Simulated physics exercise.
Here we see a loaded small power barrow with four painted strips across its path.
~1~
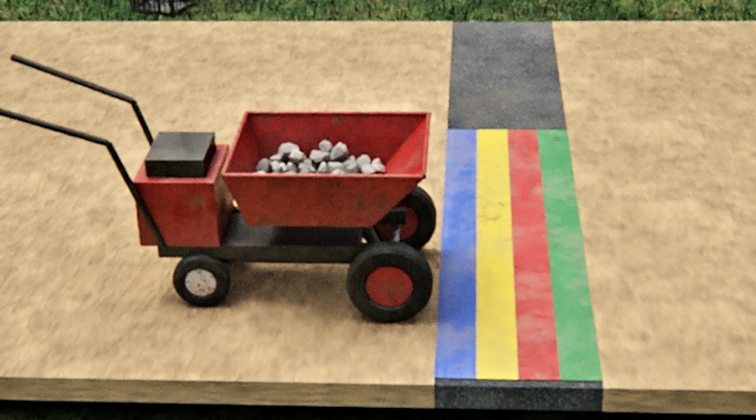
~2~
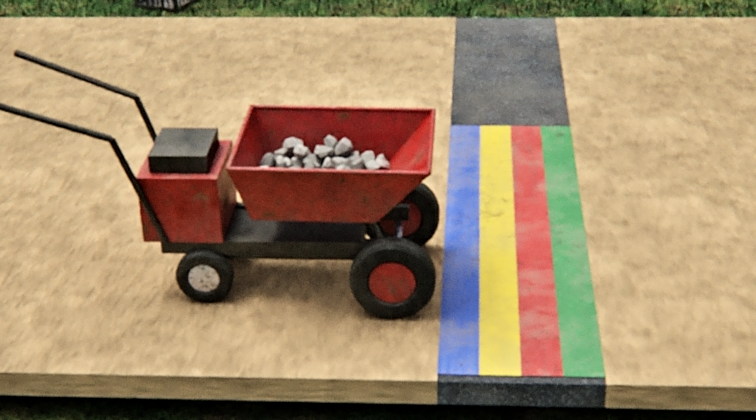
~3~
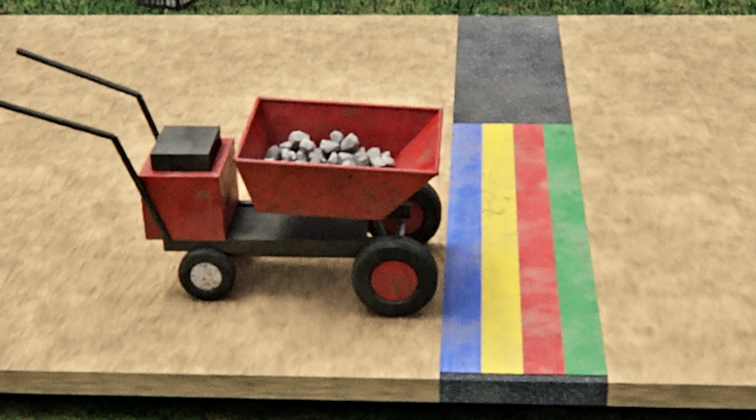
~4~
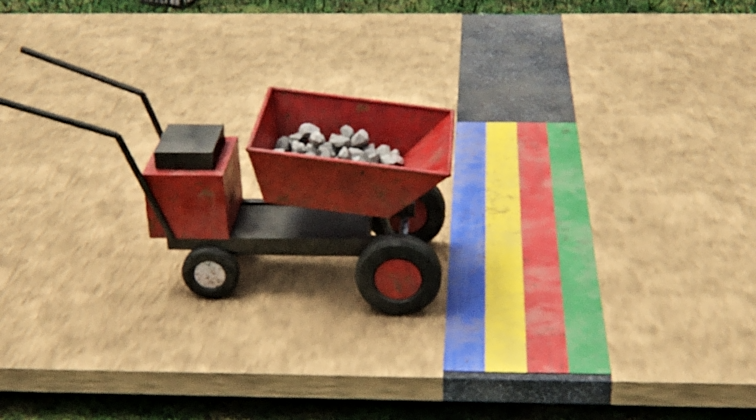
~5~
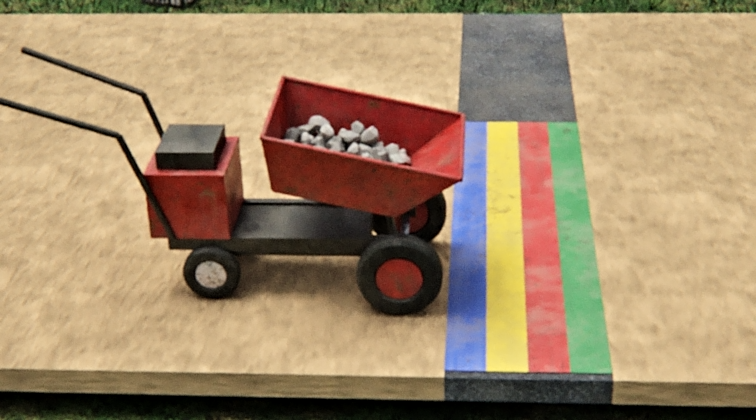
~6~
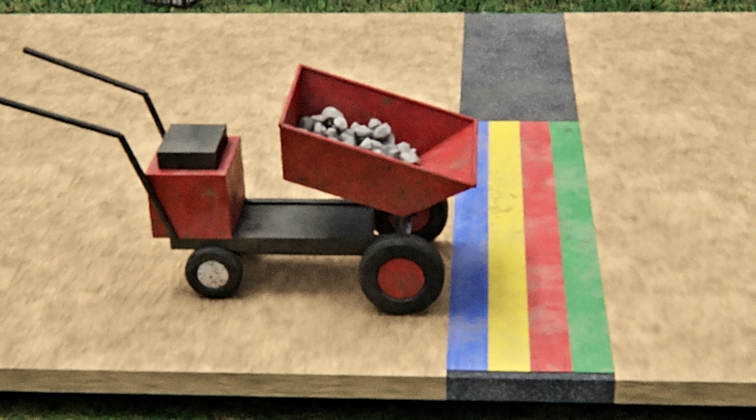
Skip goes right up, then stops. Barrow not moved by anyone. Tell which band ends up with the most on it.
The most ends up on red.
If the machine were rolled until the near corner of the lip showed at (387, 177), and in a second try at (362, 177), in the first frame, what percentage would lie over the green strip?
That would be roughly 10 in a hundred and then roughly 10 in a hundred.
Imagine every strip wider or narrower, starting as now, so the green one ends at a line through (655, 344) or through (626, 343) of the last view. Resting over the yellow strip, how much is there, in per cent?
Close to 20 percent, and close to 10 percent.
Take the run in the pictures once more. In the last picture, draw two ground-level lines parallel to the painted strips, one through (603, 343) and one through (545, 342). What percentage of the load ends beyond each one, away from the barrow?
That's 20 per cent for the first and 70 per cent for the second.
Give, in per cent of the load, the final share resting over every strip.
Split by strip in per cent: Blue 0; yellow 0; red 40; green 30.
Soon after the last picture, skip tipped steeply; all in the skip.
A little later, skip tipped right over; about two thirds in the skip; about a quarter over the red strip; a small part over the green strip; a stray few off the paint.
Later still, skip tipped right over; a small part in the skip; a stray few over the yellow strip; about half over the red strip; about a quarter over the green strip; a small part off the paint.
At rest, skip tipped right over; a small part in the skip; none over the blue strip; a stray few over the yellow strip; about half over the red strip; about a quarter over the green strip; a small part off the paint.
